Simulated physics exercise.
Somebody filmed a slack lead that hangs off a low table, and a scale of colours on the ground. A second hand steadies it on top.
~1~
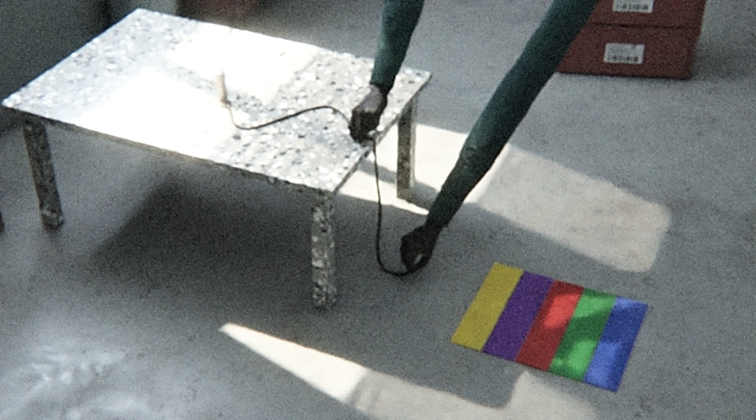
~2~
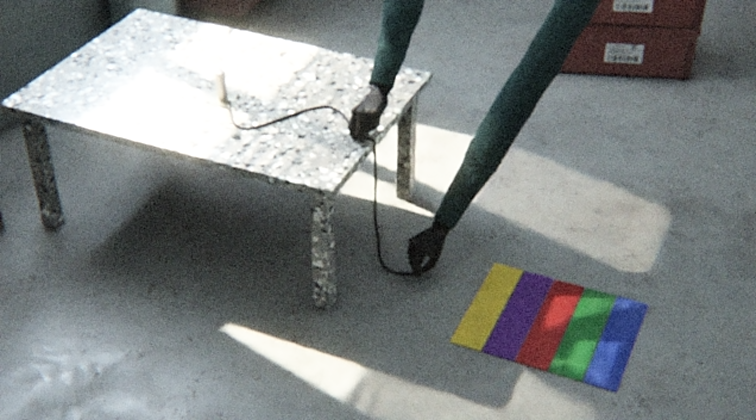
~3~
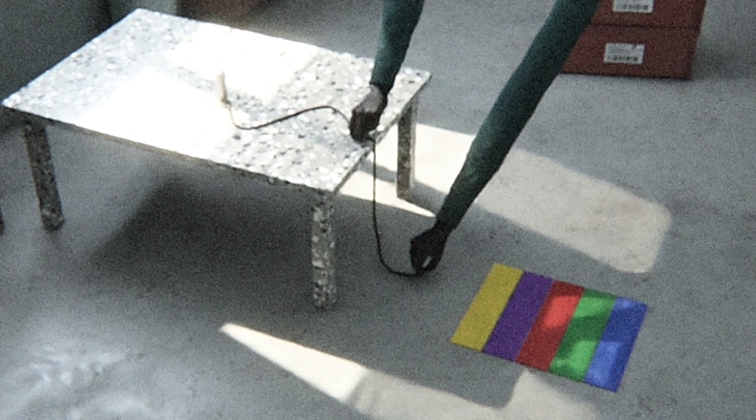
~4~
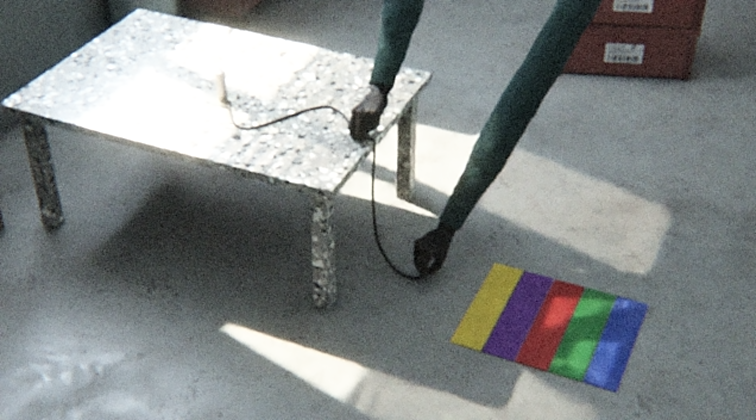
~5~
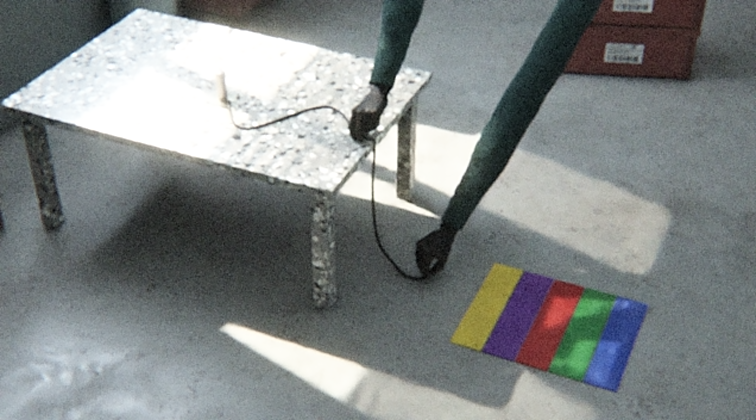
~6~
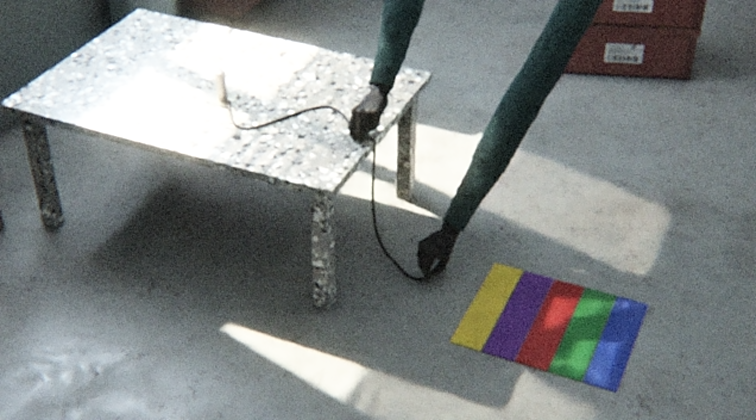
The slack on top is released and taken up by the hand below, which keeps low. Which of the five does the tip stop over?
It gets as far as the green strip.
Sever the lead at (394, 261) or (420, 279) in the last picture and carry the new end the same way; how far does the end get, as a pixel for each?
The places are (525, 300) and (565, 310).
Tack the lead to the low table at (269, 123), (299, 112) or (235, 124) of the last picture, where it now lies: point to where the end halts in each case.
In that order: (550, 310), (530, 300) and (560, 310).
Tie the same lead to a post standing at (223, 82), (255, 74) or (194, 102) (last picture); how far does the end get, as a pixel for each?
About (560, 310), (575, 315) and (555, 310).
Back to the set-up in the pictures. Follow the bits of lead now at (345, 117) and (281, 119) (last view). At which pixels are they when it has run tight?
At (386, 150), then (315, 124).
Soon after, end near (528, 301); over purple.
Then, end near (565, 312); over red.
At full stretch, end near (587, 318); over green. The green one.
